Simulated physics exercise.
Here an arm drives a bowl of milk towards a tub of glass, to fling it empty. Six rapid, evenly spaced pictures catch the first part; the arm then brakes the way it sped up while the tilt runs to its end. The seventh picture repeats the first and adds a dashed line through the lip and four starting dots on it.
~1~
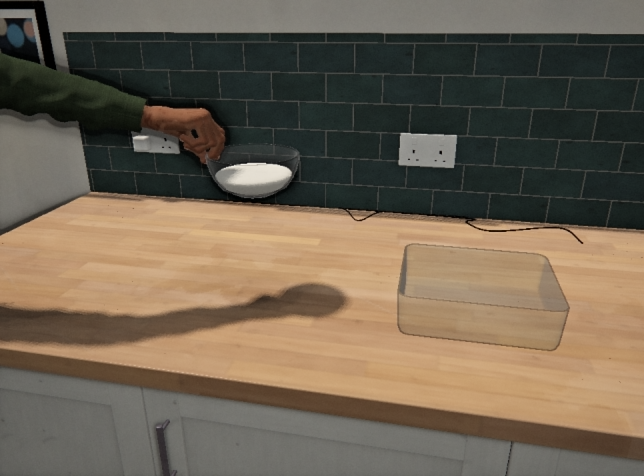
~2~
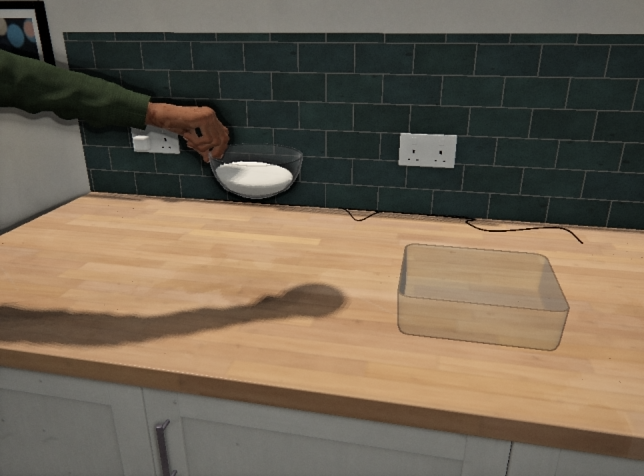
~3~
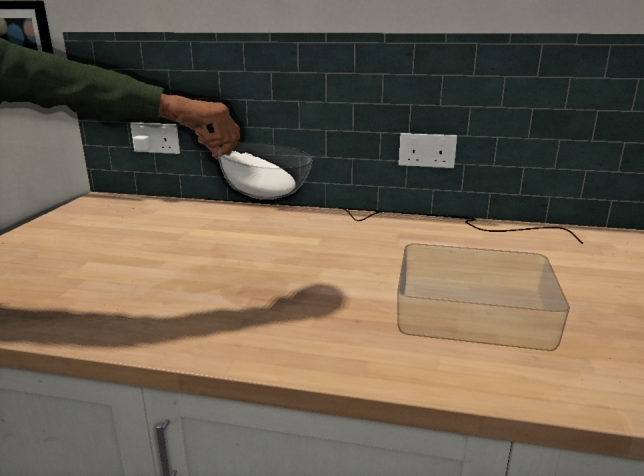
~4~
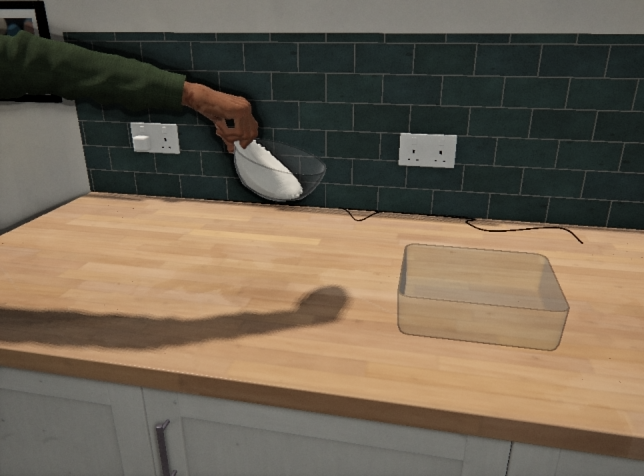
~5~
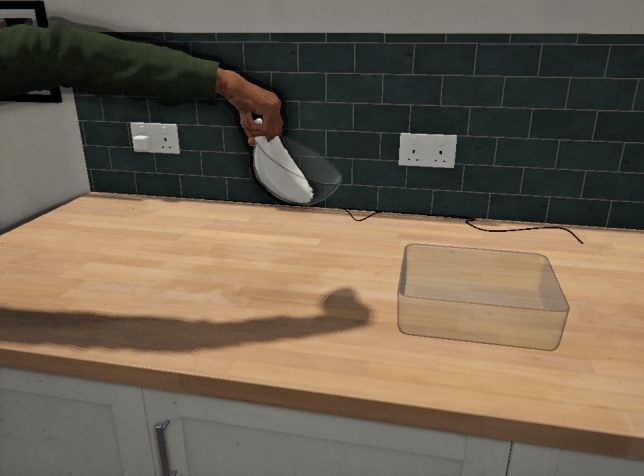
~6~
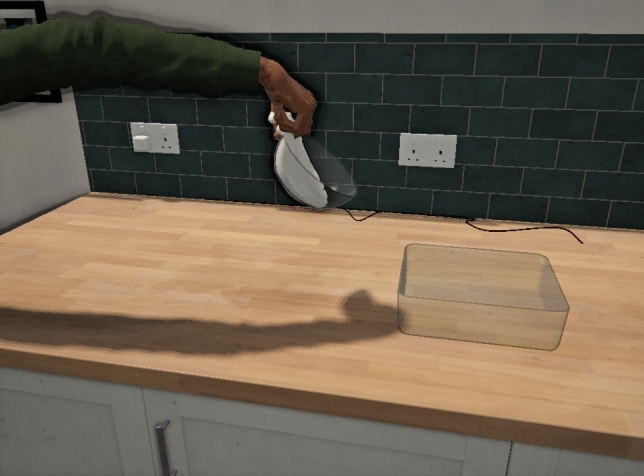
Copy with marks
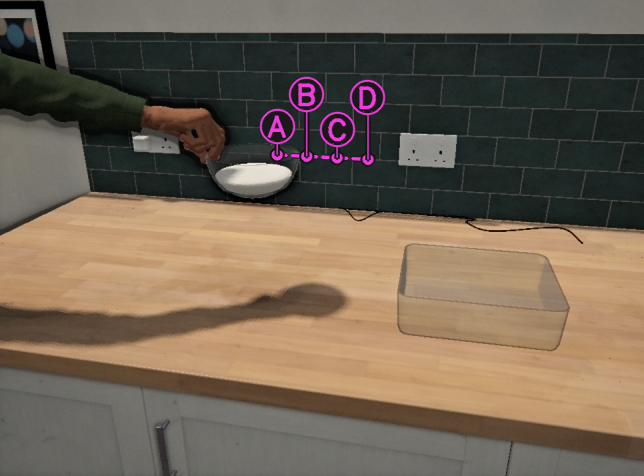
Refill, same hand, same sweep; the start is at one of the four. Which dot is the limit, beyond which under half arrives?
A.
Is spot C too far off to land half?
No, that is safe.
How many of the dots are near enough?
All four.
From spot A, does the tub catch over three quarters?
No, it does not.
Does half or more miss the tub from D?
No, not at all.
On the marked copy, A at (277, 154); B at (306, 156); C at (337, 157); D at (367, 159).
If A is chosen, about 62 % lands in the tub, 22 % falls short and 16 % goes beside or beyond.
If B is chosen, about 68 % lands in the tub, 8 % falls short and 24 % goes beside or beyond.
If C is chosen, about 70 % lands in the tub, 9 % falls short and 21 % goes beside or beyond.
If D is chosen, about 74 % lands in the tub, 7 % falls short and 19 % goes beside or beyond.
